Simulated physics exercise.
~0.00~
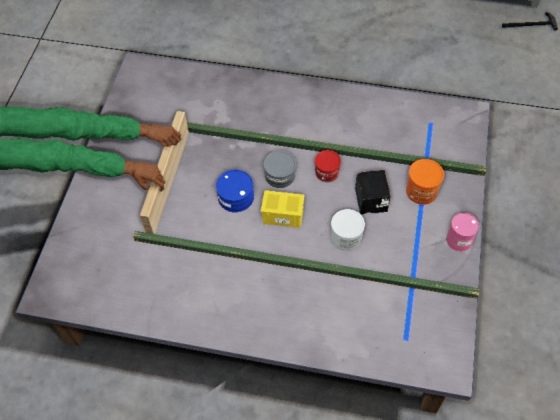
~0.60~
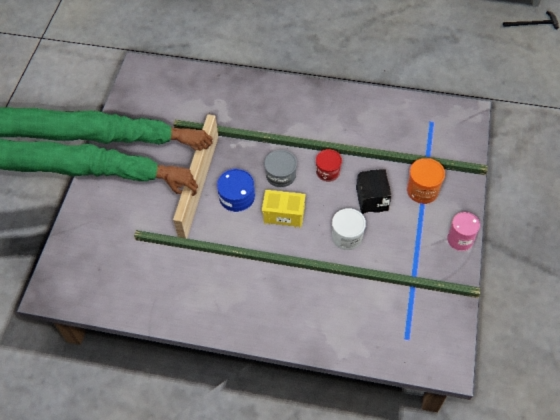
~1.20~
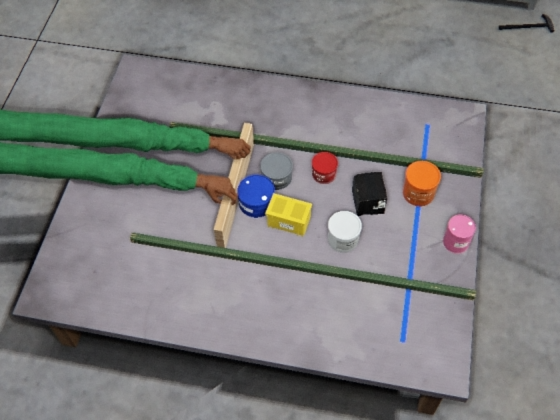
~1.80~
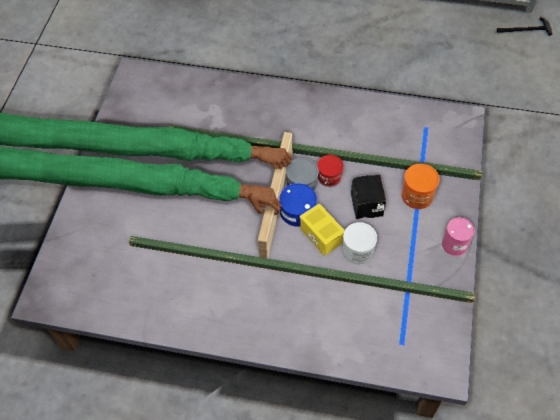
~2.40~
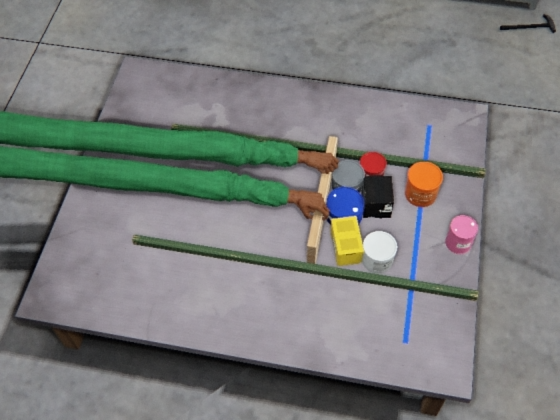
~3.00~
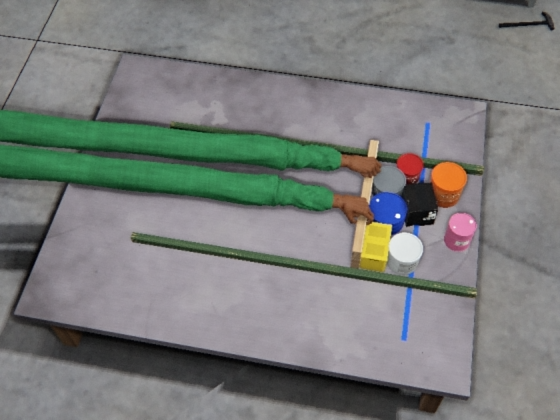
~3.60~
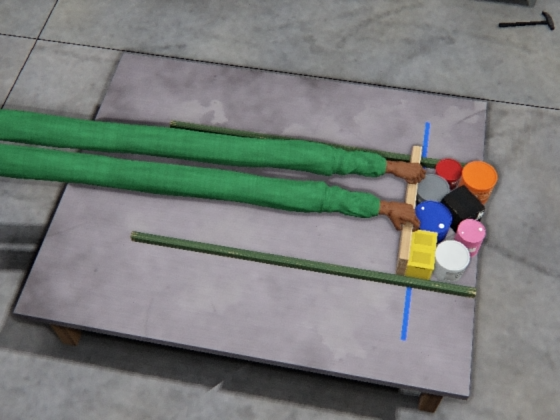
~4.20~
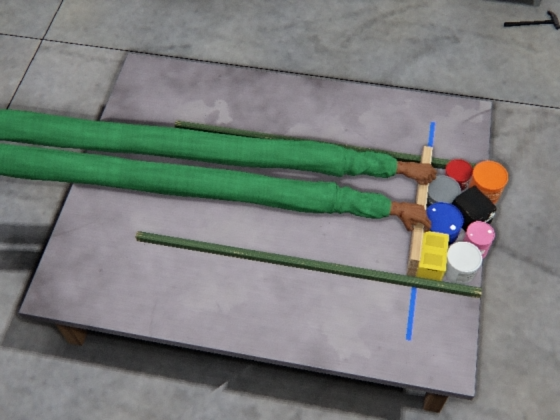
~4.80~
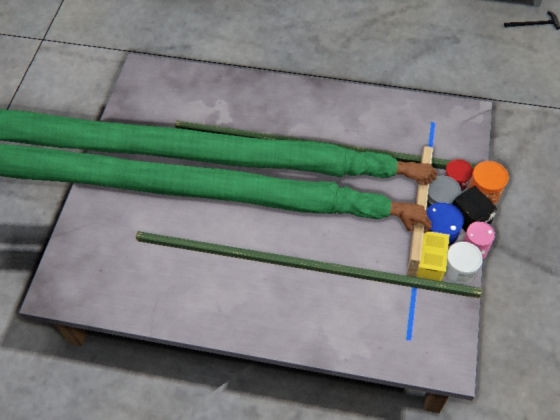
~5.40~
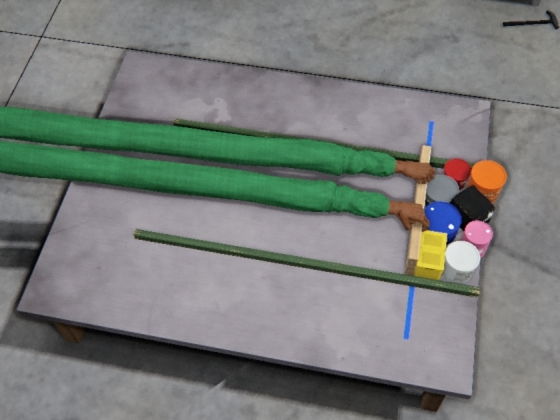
Green-sleeved arms push a plank right, bunching colourful containers past blue tape, and none fall.
